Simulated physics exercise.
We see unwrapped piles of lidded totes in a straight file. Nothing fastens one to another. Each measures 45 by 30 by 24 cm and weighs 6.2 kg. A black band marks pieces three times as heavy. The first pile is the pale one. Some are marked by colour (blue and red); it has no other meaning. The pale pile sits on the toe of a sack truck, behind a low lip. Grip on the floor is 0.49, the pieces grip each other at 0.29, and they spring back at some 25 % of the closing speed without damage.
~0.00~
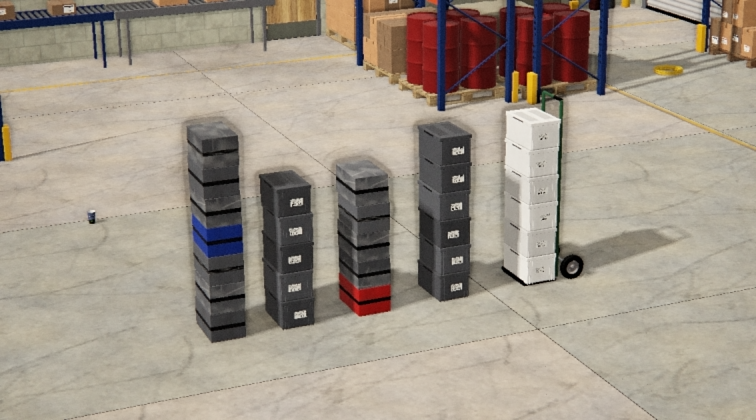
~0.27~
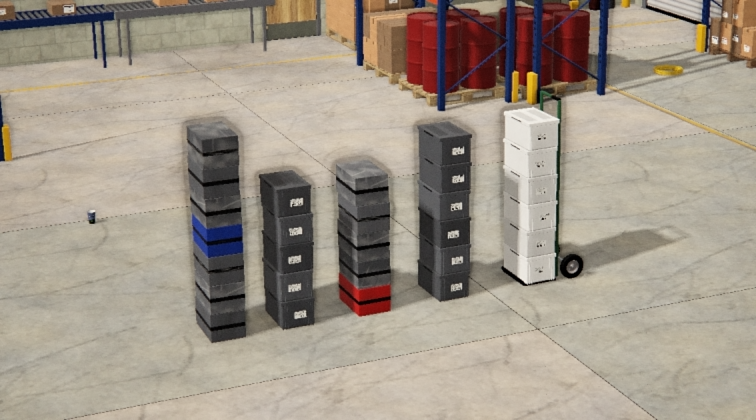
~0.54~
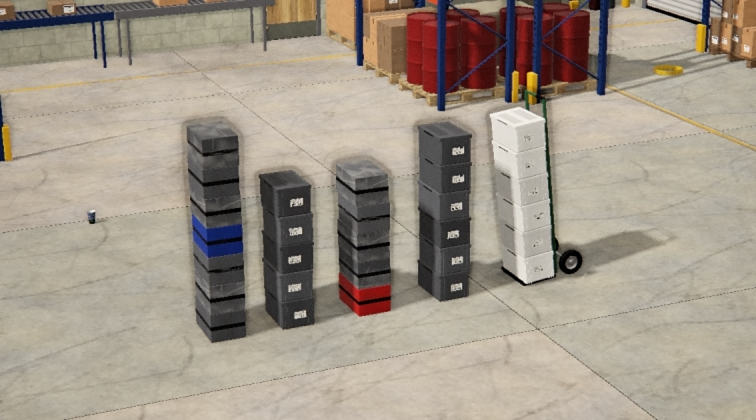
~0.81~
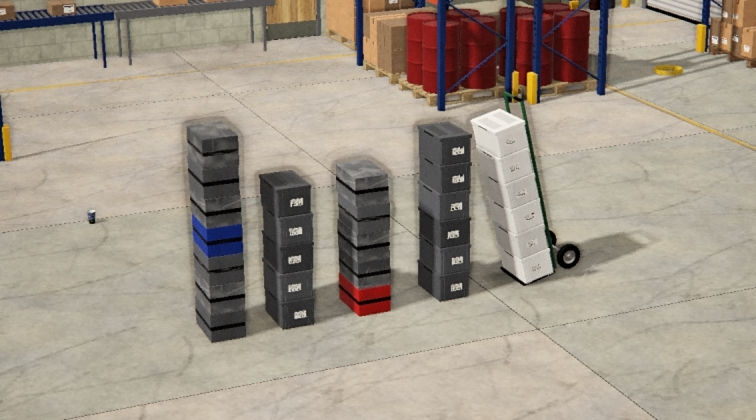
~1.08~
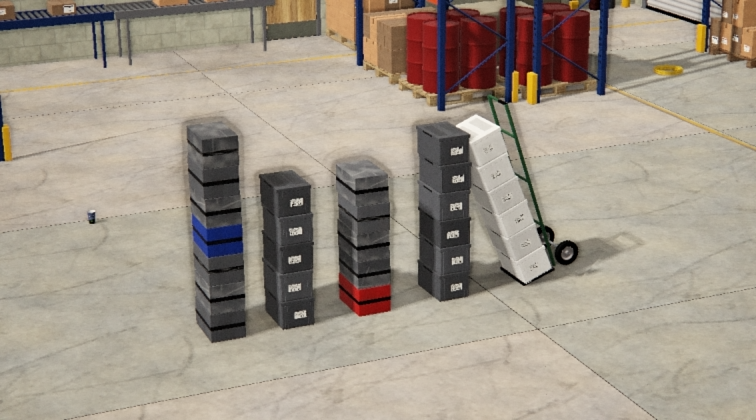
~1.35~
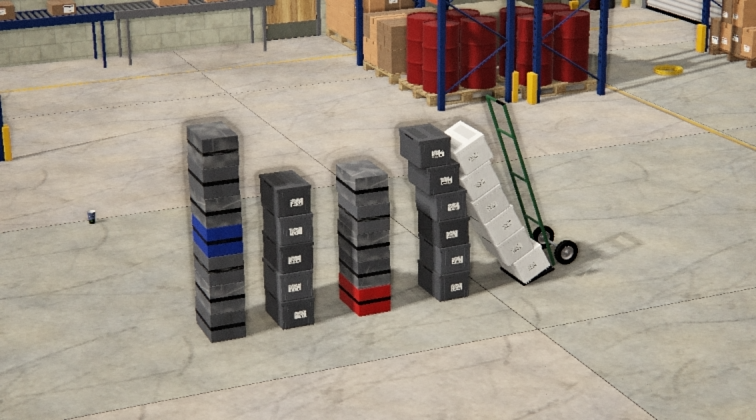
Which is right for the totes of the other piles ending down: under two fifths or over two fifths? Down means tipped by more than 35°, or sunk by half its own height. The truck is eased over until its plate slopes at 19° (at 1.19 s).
Upwards of two fifths of them.
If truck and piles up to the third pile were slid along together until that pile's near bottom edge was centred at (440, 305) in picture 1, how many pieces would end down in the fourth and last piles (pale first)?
Then fourth 1, last 0.
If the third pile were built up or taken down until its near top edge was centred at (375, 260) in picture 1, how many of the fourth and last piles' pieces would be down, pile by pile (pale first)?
Then fourth 1, last 0.
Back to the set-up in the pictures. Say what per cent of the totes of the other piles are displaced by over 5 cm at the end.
Shifted: 100 per cent.
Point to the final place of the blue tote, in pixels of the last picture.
At about (37, 348).
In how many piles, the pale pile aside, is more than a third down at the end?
The count is 4.
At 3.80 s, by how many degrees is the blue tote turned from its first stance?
Some 30°.
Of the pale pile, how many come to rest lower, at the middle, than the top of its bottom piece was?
2 pale pieces.
By 1.84 s, 6 of the pale pile down; none of the 23 other totes down, 6 disturbed.
By 2.80 s, 6 of the pale pile down; 6 of the 23 other totes down; red tote tilted 27°.
By 3.80 s, 6 of the pale pile down; 15 of the 23 other totes down; red tote tilted 44°; blue tote tilted 30°, 8 cm lower.
By 4.46 s, 6 of the pale pile down; 23 of the 23 other totes down; blue tote on its side; red tote tilted 46°.
When it is over (6.6 s), 6 of the pale pile down; 23 of the 23 other totes down; blue tote upside down; red tote tilted 46°. That is 100 per cent. In pixels of the last frame, middles, blue tote near (37, 348), red tote near (351, 287).
